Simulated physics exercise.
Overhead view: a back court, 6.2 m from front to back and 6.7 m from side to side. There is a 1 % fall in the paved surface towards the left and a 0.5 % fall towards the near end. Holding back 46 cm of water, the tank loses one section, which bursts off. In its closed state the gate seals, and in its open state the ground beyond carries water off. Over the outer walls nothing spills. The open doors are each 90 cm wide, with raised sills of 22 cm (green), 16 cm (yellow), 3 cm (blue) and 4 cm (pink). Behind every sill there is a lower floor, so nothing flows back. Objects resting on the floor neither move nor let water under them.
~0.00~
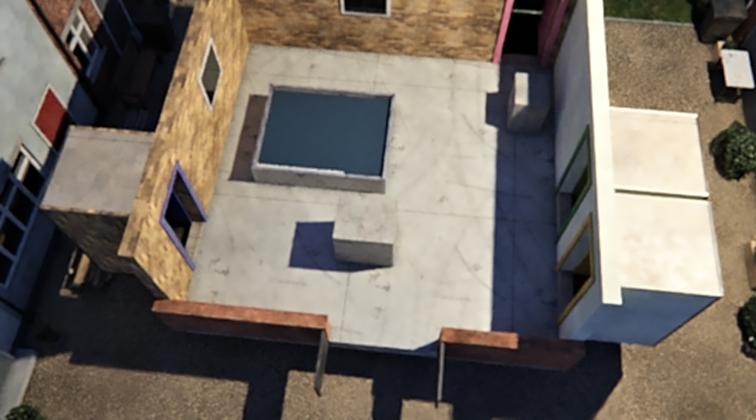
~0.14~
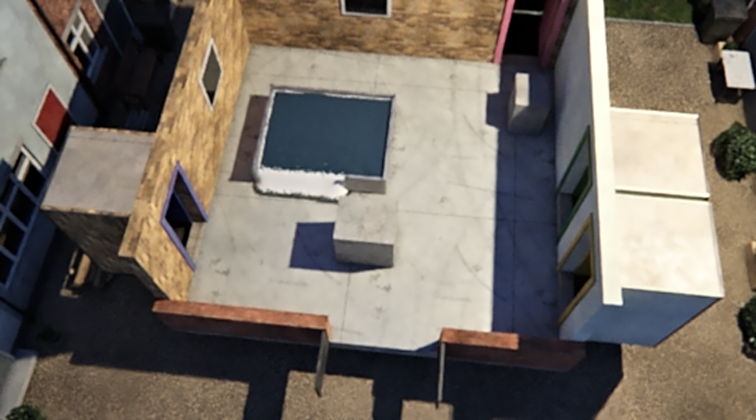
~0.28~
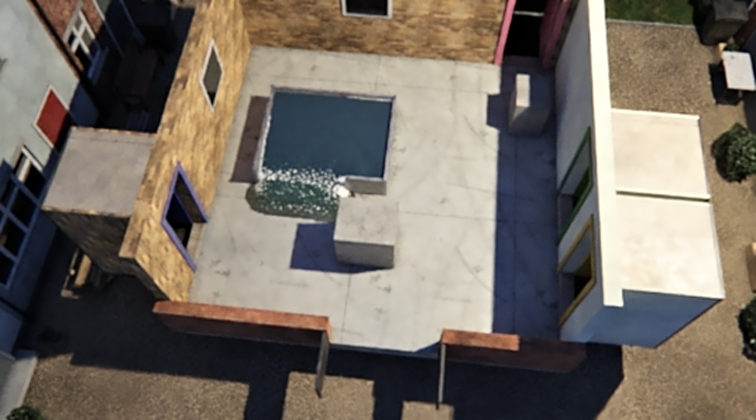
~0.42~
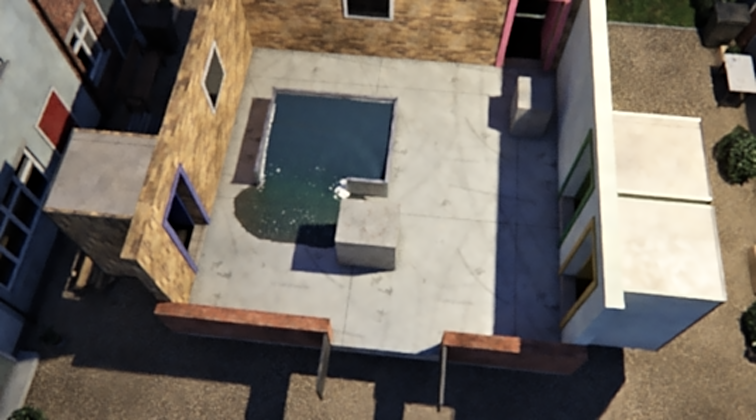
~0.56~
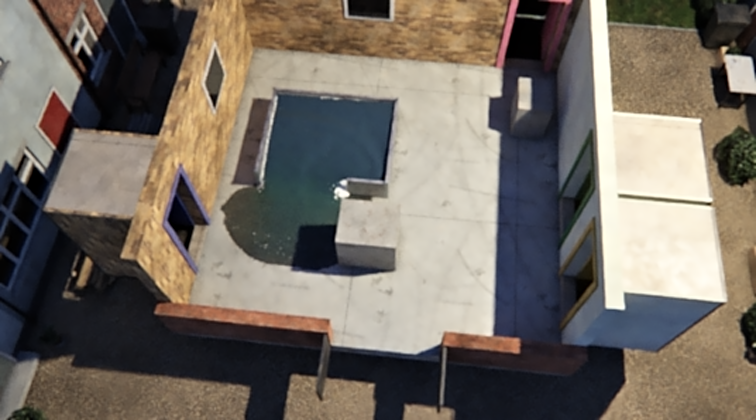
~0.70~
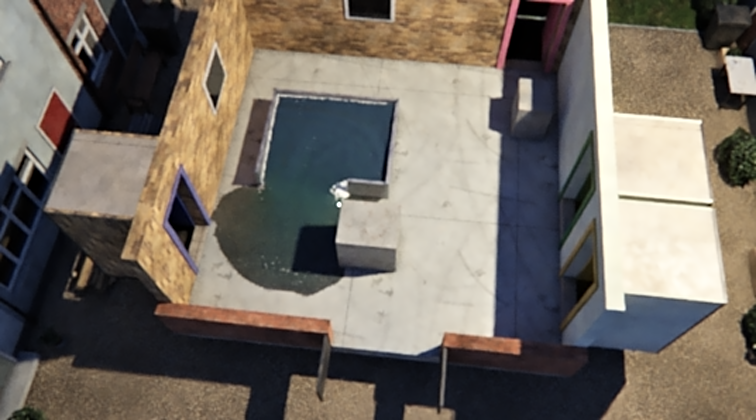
Water bursts from the front of a tank and spreads around a block across the pale paving.
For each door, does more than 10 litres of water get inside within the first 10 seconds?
The green door falls short of the limit; the yellow door falls short of the limit; the blue door surpasses the limit; the pink door falls short of the limit.
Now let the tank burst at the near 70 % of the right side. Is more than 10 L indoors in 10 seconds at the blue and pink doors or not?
Result: Blue limit passed, pink limit passed.
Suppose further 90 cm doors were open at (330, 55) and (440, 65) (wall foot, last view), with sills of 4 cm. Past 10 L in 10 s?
Per doorway, in order: Insufficient / insufficient.
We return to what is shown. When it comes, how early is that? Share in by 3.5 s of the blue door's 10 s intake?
I'd put it at about 30 per cent by that point.
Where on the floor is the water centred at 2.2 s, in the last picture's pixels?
Roughly (301, 207) in the last picture.
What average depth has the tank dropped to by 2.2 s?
About 23 cm.
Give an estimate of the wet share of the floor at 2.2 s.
Close to 25 in a hundred.
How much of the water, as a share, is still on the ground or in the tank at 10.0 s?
Roughly 66 per cent is still there.
After 1.4 s water covers 20 % of the floor and is deepest (28 cm) near (265, 325); green door not reached, yellow door not reached, blue door 7 cm at the sill, 0 L in, pink door not reached.
After 2.2 s water covers 25 % of the floor and is deepest (40 cm) near (186, 317); green door not reached, yellow door not reached, blue door 10 cm at the sill, 28 L in, pink door not reached.
After 3.5 s water covers 30 % of the floor and is deepest (24 cm) near (186, 317); green door not reached, yellow door not reached, blue door 19 cm at the sill, 128 L in, pink door not reached.
After 6.0 s water covers 50 % of the floor and is deepest (16 cm) near (186, 317); green door not reached, yellow door 10 cm at the sill, 0 L in, blue door 12 cm at the sill, 277 L in, pink door not reached.
After 10.0 s water covers 80 % of the floor and is deepest (10 cm) near (186, 317); green door 2 cm at the sill, 0 L in, yellow door 4 cm at the sill, 0 L in, blue door 9 cm at the sill, 407 L in, pink door not reached.
